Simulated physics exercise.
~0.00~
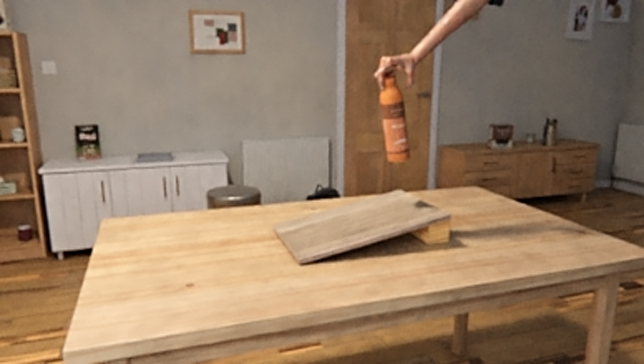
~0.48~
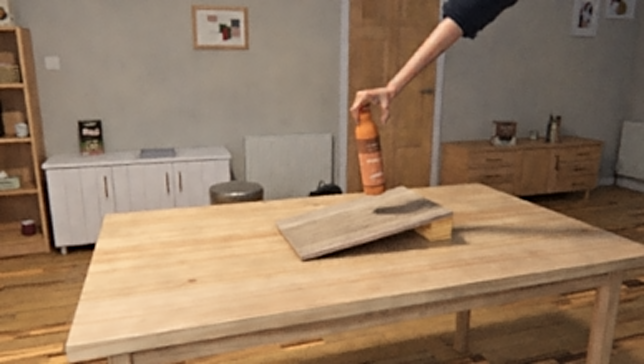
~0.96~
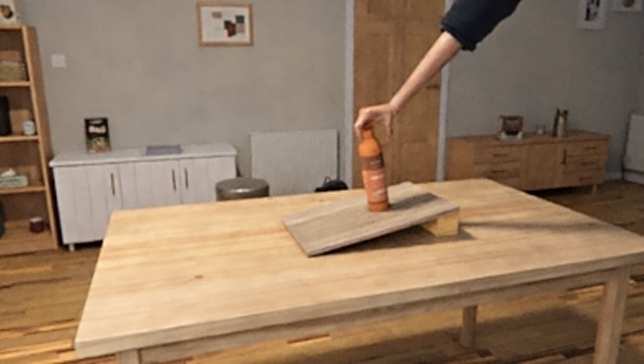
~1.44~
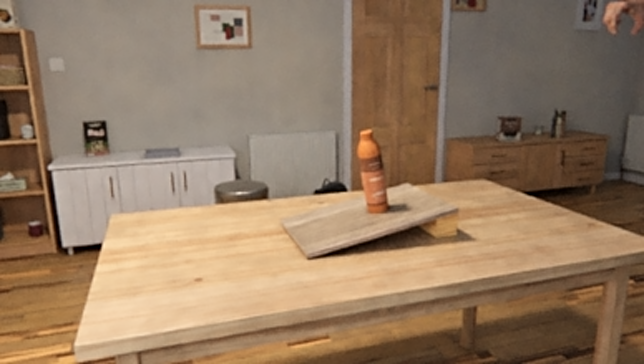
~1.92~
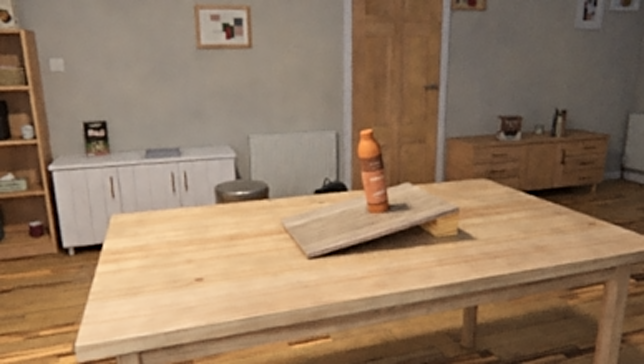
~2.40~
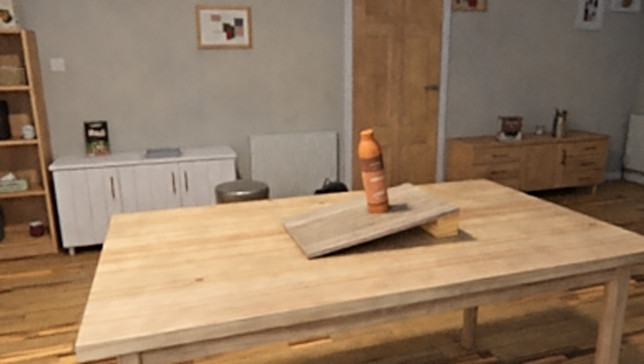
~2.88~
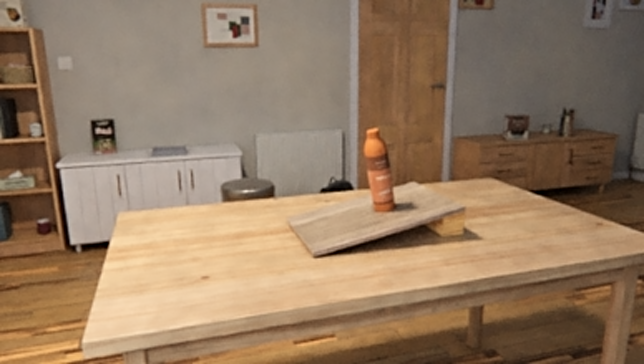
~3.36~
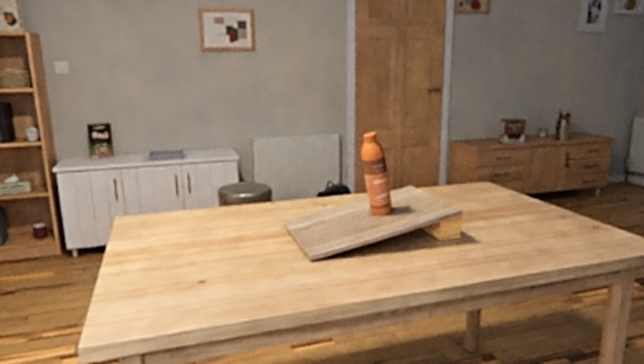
In this clip, a hand lowers an orange bottle onto a sloping board propped up by a block on a wooden table, then lets go and withdraws. The bottle stays standing on the board, leaning slightly, and remains at rest.
